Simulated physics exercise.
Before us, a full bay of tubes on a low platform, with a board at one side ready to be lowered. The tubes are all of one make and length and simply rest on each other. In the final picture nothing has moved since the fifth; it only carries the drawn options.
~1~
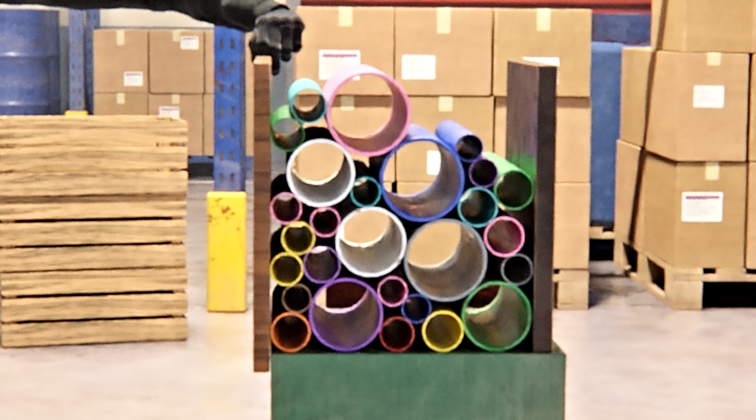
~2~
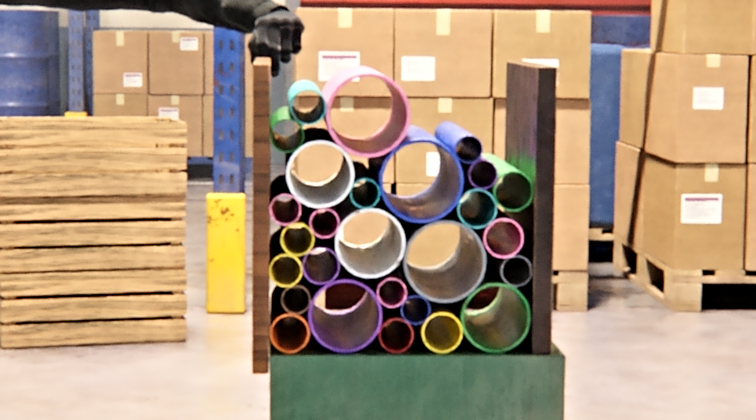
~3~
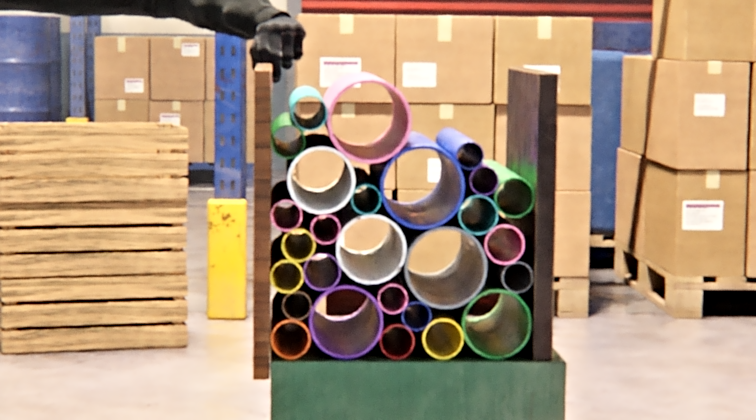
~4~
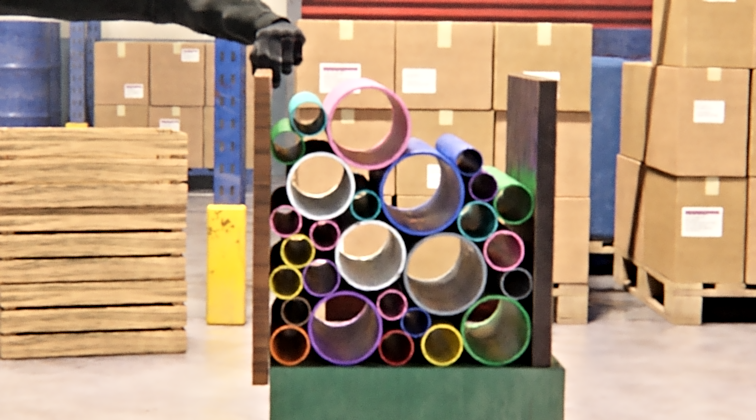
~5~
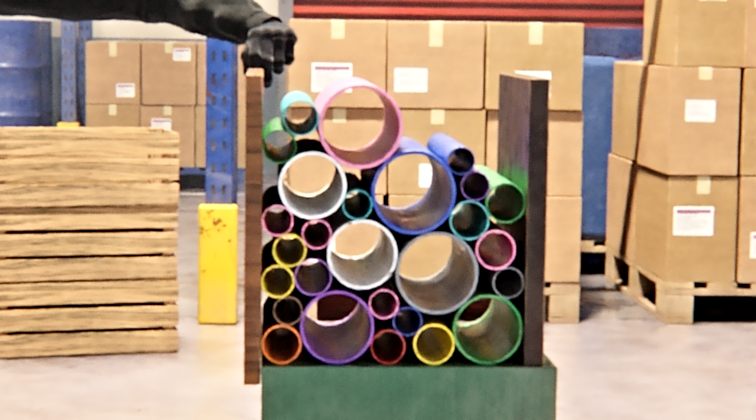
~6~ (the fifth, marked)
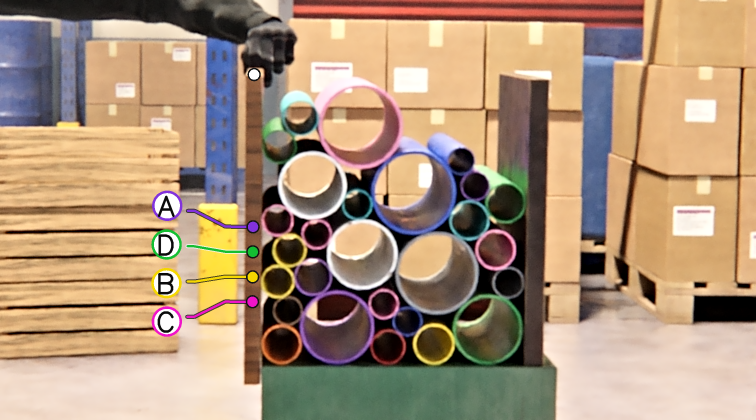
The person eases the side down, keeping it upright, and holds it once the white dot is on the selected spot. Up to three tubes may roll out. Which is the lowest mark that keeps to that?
Stop at A.
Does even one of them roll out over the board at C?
Yes, at C.
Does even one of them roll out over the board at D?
At D: Yes.
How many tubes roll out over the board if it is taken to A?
It comes to two.
On the marked copy, A at (253, 227); B at (253, 277); C at (253, 302); D at (253, 252); the white dot at (254, 74).
With A. Early on, top of the board (262, 142).
Further on, top of the board (262, 219).
At the end, top of the board (262, 226), two out over the board.
As for the rest, B more than three out over the board; C more than three out over the board; D more than three out over the board.
